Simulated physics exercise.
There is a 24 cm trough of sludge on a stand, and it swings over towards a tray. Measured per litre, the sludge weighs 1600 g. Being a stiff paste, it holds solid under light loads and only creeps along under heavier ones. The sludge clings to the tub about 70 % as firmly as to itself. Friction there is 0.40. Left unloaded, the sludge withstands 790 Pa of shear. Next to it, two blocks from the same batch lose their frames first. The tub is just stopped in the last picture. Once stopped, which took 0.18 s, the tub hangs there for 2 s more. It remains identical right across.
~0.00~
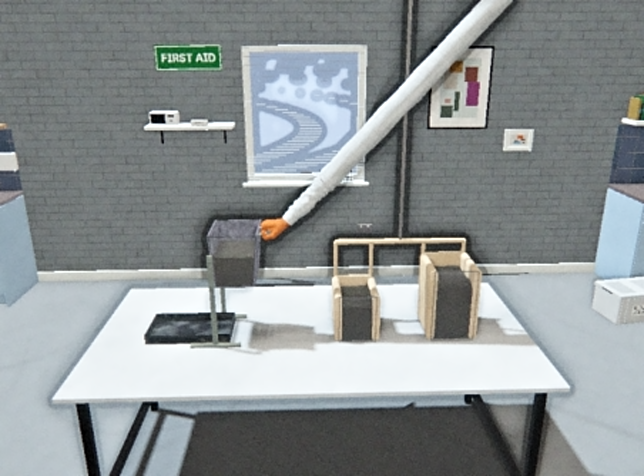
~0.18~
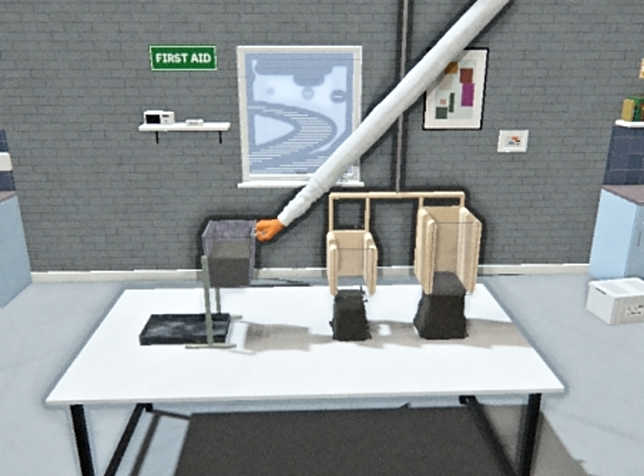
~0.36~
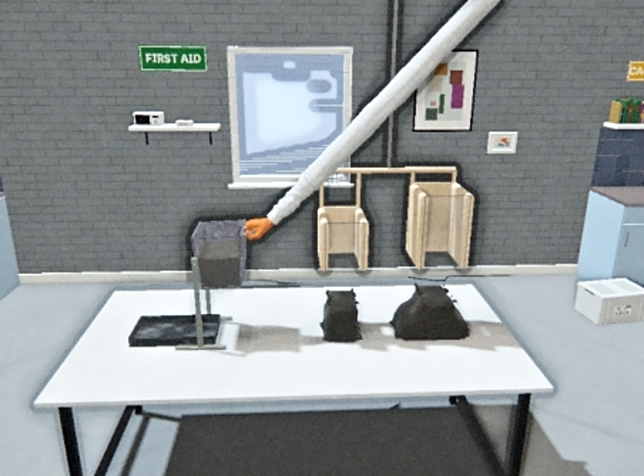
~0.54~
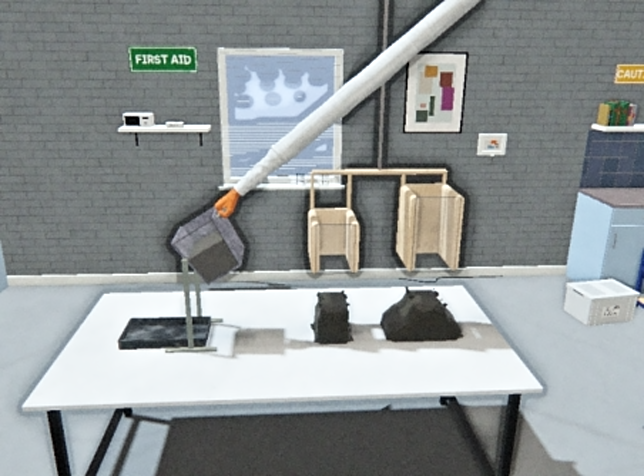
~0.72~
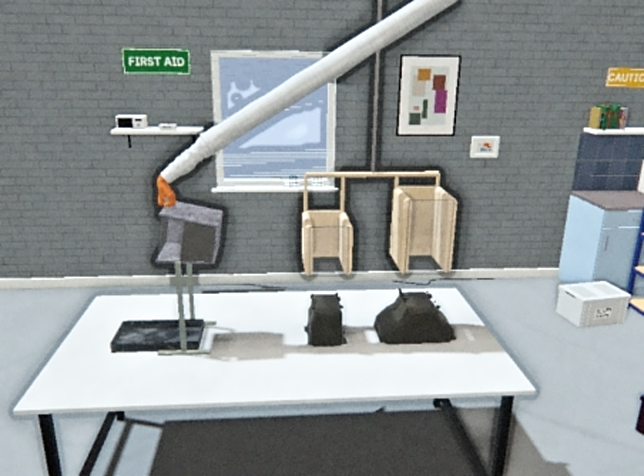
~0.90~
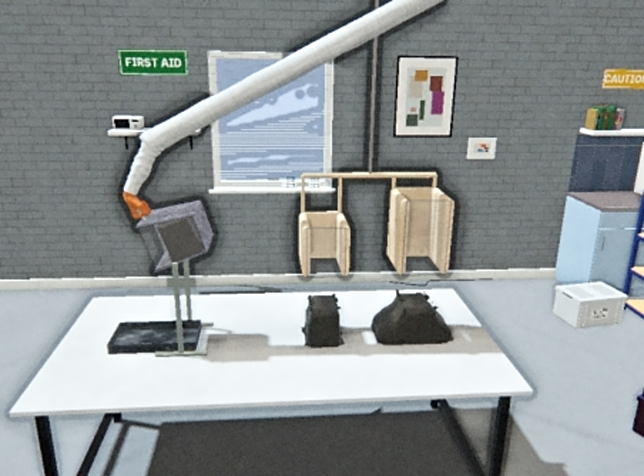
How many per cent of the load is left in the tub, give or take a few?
I would say close to 0 percent.
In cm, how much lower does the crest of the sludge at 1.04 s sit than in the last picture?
Around 4 cm below its level in the last picture.
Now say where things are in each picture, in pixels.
The first picture shows handle-side rim at (255, 236), tilt 0 degrees; top of the sludge at (216, 257); blocks stand 19 cm, 29 cm (left to right).
The second picture shows handle-side rim at (250, 236), tilt 0 degrees; top of the sludge at (211, 258); blocks stand 19 cm, 27 cm (left to right).
The third picture shows handle-side rim at (240, 236), tilt 2 degrees; top of the sludge at (238, 258); blocks stand 18 cm, 20 cm (left to right).
The fourth picture shows handle-side rim at (211, 219), tilt 32 degrees; top of the sludge at (222, 240); blocks stand 18 cm, 19 cm (left to right).
The fifth picture shows handle-side rim at (160, 216), tilt 82 degrees; top of the sludge at (187, 222); blocks stand 18 cm, 19 cm (left to right).
The sixth picture shows handle-side rim at (137, 228), tilt 107 degrees; top of the sludge at (186, 219); blocks stand 18 cm, 19 cm (left to right).
After 1.04 s, the tub is at 107 degrees and holds 100 %.
After 1.21 s, the tub is at 107 degrees and holds 56 %.
After 1.38 s, the tub is at 107 degrees and holds 2 %.
After 1.55 s, the tub is at 107 degrees and holds 0 %.
After 2.90 s, at the end, the tub is at 107 degrees and holds 0 %.
